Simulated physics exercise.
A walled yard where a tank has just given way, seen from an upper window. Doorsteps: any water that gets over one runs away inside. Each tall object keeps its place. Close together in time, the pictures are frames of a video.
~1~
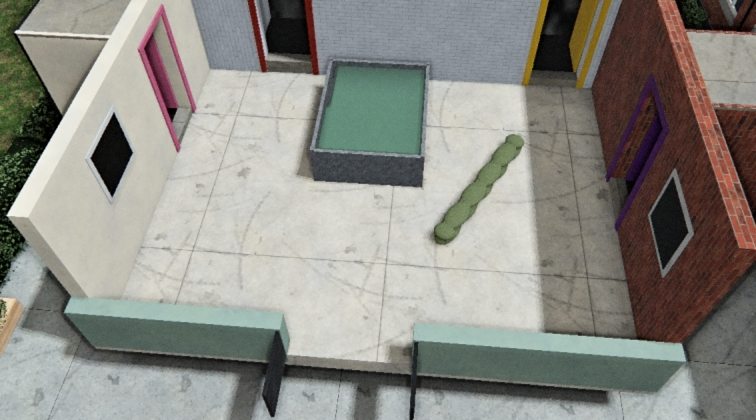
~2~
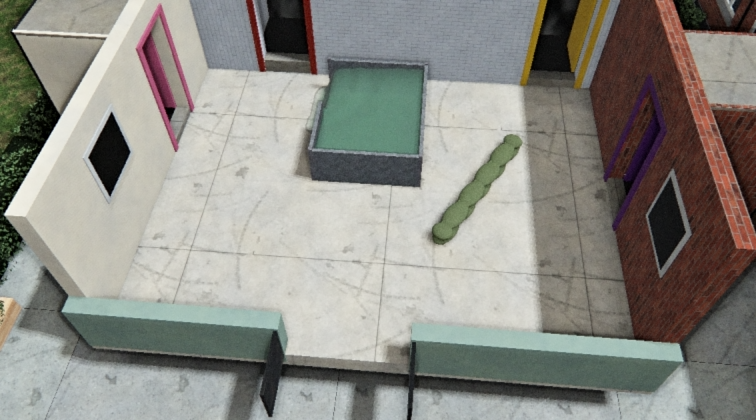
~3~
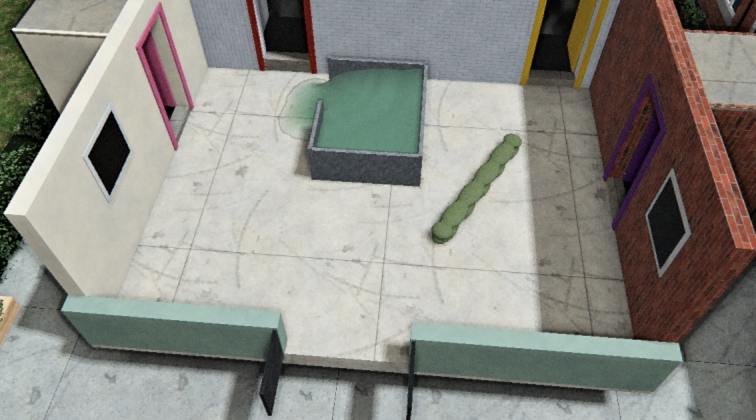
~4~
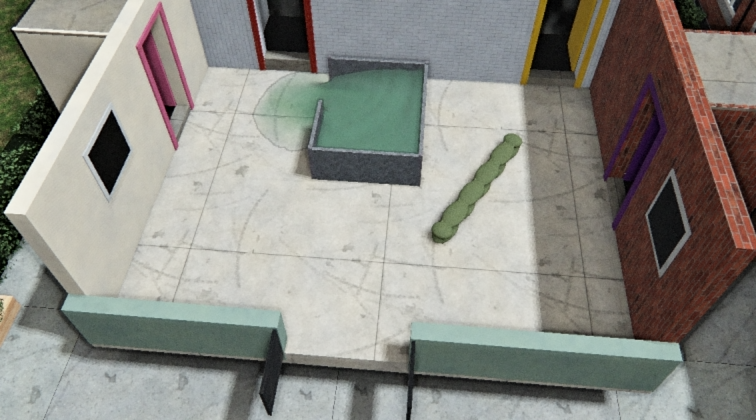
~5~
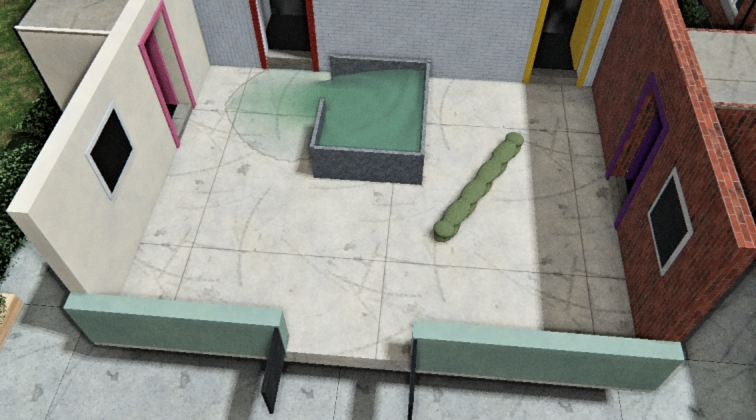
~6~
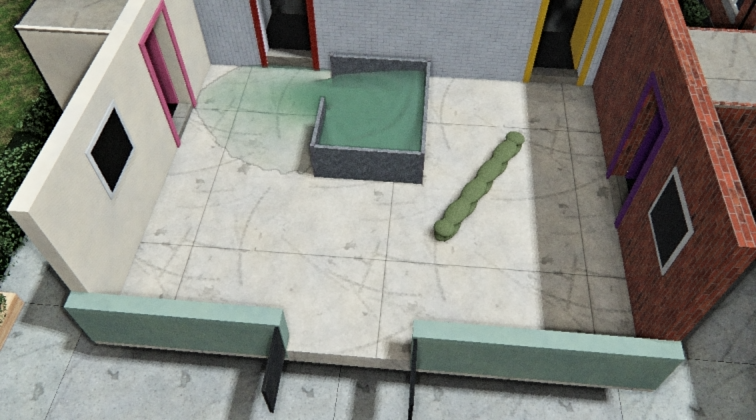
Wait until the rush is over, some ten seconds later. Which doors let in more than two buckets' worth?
The purple door stays at or under the cap there, the yellow door stays at or under the cap there, the red door stays at or under the cap there, the pink door tips over the cap there.
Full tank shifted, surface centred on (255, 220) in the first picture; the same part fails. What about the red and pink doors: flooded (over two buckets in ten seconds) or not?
Red door misses it, pink door misses it.
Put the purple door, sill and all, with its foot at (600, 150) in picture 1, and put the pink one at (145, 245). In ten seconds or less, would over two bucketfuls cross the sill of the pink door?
As I see it, the pink door comes in lower.
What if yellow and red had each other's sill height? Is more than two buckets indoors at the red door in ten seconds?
My call is that red breaks the threshold.
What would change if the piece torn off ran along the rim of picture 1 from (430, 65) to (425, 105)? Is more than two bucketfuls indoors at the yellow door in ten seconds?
Yellow door: Over the line.
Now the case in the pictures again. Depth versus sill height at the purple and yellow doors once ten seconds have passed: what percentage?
Depth ratios, approx.: 30 and 10 percent.
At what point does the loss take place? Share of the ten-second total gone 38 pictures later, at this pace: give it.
Roughly 60 per cent.
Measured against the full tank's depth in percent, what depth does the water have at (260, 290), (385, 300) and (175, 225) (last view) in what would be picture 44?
Going in order, roughly 20, 8 and 10 %.
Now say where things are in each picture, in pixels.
Still water in the open tank at (374, 108), in the first picture.
The front is at a hidden place, out from the gap at (329, 102), in the second picture.
The front is at (285, 127), out from the gap at (329, 102), in the third picture.
Water pours out at (329, 102) and has run to (259, 115), in the fourth picture.
The front is at (230, 107), out from the gap at (331, 101), in the fifth picture.
Water pours out at (331, 99) and has run to (203, 93), in the sixth picture.
A moment on, water covers 15 % of the floor; the purple door not reached, the yellow door not reached, the red door wet at the sill, nothing in, the pink door under two buckets in.
Next, water covers 20 % of the floor; the purple door not reached, the yellow door not reached, the red door wet at the sill, nothing in, the pink door over two buckets in.
Then, water covers 35 % of the floor; the purple door not reached, the yellow door not reached, the red door wet at the sill, nothing in, the pink door far over two buckets in.
Later, water covers 55 % of the floor; the purple door not reached, the yellow door not reached, the red door wet at the sill, nothing in, the pink door far over two buckets in.
In the end, water covers 85 % of the floor; the purple door wet at the sill, nothing in, the yellow door wet at the sill, nothing in, the red door wet at the sill, nothing in, the pink door far over two buckets in.
